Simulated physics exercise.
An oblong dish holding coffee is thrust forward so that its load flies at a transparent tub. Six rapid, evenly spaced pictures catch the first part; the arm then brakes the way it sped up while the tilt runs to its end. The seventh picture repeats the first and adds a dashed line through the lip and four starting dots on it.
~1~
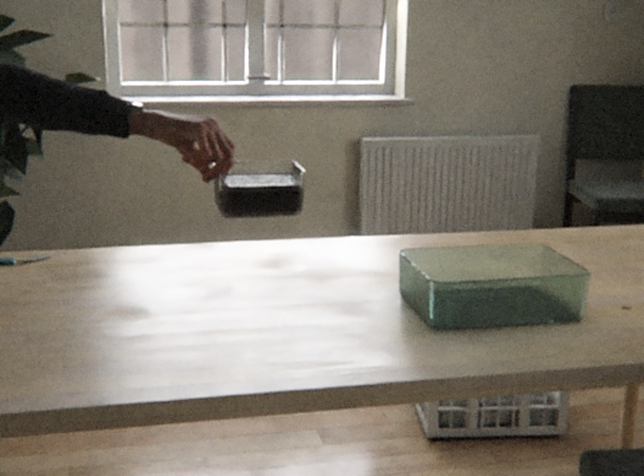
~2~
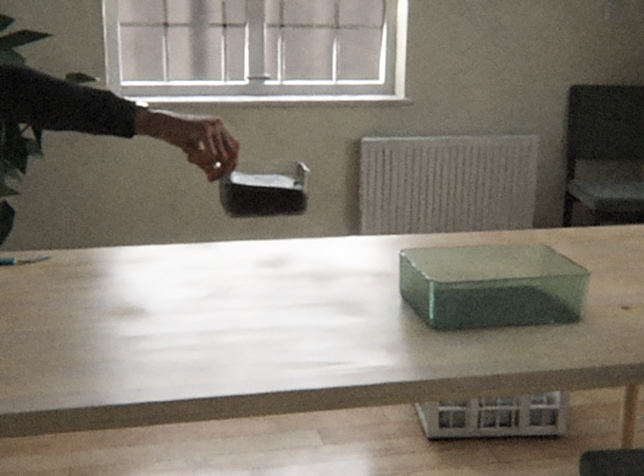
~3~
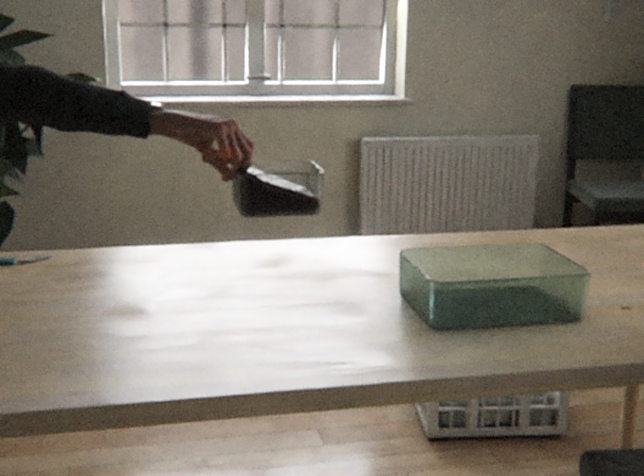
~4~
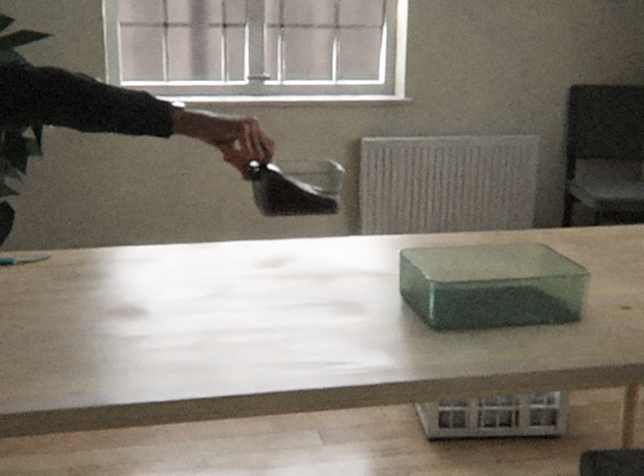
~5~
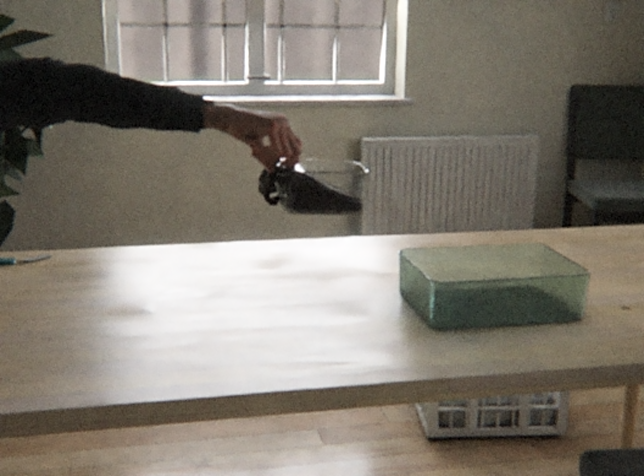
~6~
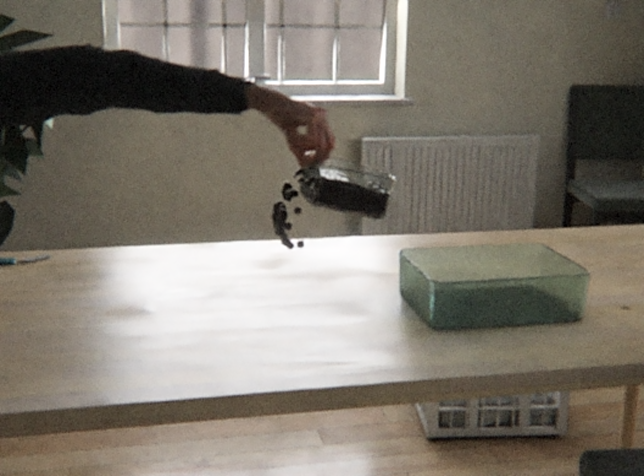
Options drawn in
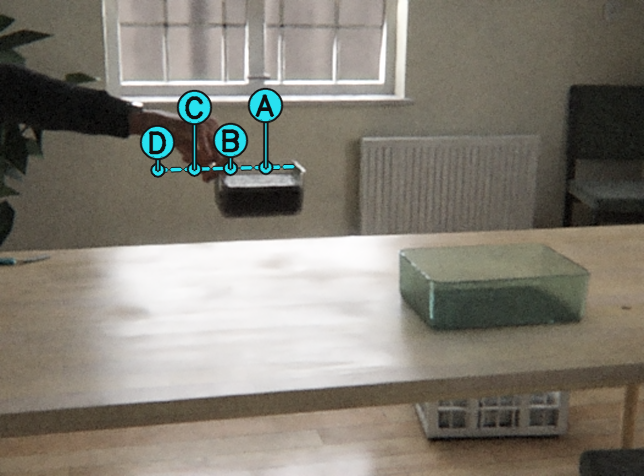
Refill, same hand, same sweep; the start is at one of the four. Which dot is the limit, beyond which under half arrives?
The limit is B.
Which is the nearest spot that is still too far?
C it is.
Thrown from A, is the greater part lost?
No.
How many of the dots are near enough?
Two.
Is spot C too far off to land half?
Yes, it does.
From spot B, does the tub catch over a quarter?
Yes, clearly.
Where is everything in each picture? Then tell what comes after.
In the first picture, upright, lip at (298, 166); tub from (428, 329) to (582, 319); nothing has left yet.
In the second picture, upright, lip at (303, 166); nothing has left yet.
In the third picture, upright, lip at (316, 166); coffee is over the rim, down to (242, 167).
In the fourth picture, upright, lip at (336, 165); coffee is over the rim, down to (252, 174).
In the fifth picture, tipped about 3°, lip at (361, 167); coffee is over the rim, down to (274, 200).
In the sixth picture, tipped about 14°, lip at (388, 174); coffee is over the rim, down to (299, 246).
In cyan, A at (265, 167); B at (230, 168); C at (194, 169); D at (157, 170).
Choosing A, about 74 % lands in the tub, 17 % falls short and 9 % goes beside or beyond.
Choosing B, about 61 % lands in the tub, 33 % falls short and 6 % goes beside or beyond.
Choosing C, about 33 % lands in the tub, 61 % falls short and 6 % goes beside or beyond.
Choosing D, about 0 % lands in the tub, 98 % falls short.
